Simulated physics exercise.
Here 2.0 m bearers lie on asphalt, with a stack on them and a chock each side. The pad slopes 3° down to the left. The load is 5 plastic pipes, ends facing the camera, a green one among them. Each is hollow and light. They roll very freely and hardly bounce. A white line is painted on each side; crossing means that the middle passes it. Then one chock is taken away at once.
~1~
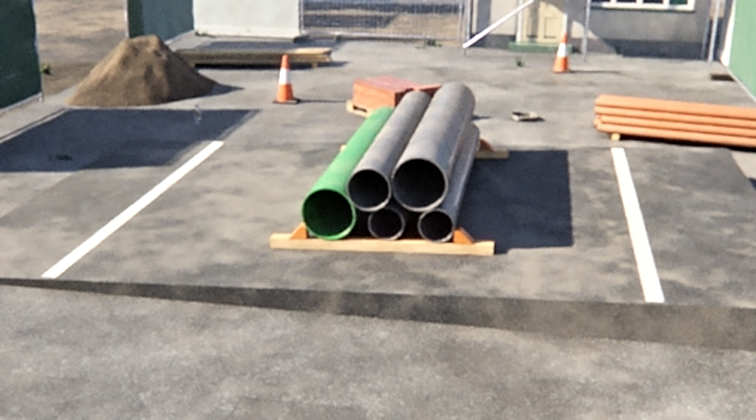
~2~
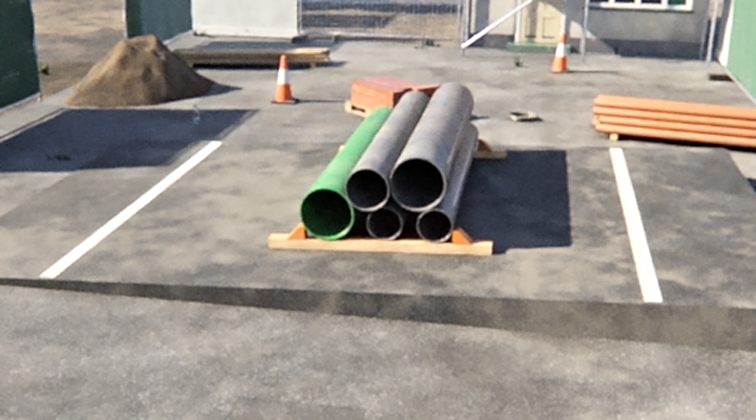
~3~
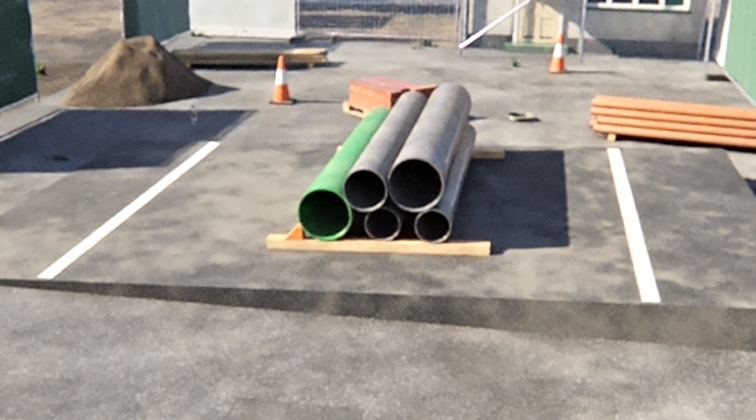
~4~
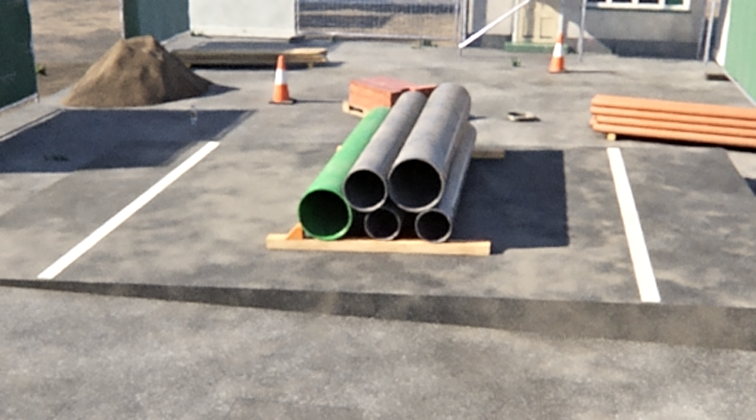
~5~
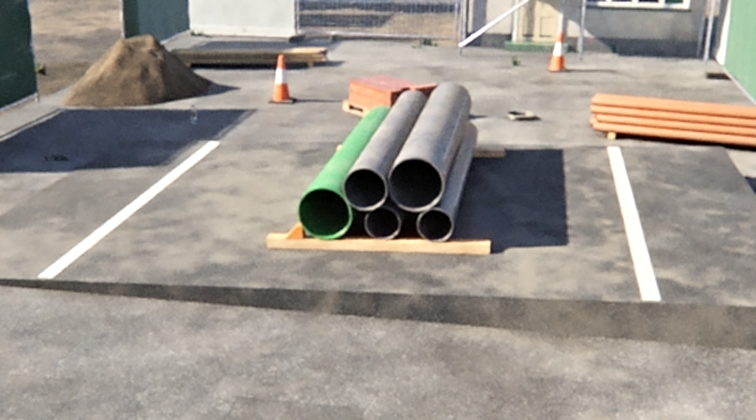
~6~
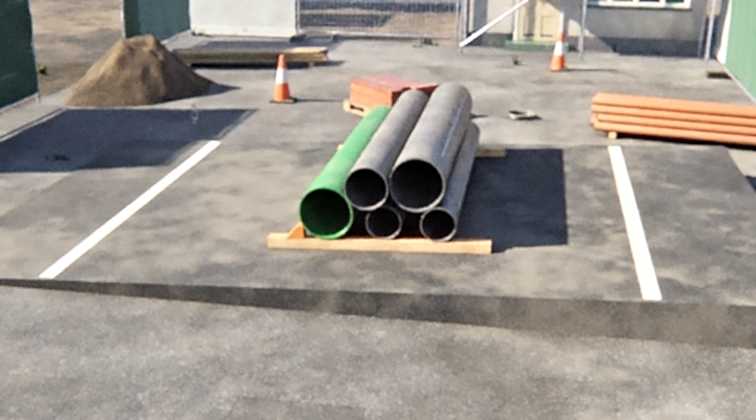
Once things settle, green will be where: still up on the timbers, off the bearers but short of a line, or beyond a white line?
The green pipe finishes still up on the timbers.
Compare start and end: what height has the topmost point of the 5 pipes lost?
About 10 cm.
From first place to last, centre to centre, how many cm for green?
Moved: Green 0.
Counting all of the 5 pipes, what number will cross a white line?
The count is 0.
Then, 0.3 s after the last picture, green is on the bearers, 55 cm from the bearers' left end; 0 over a line so far.
At rest (7.2 s after the last picture), green is on the bearers, 55 cm from the bearers' left end; 0 over a line so far.
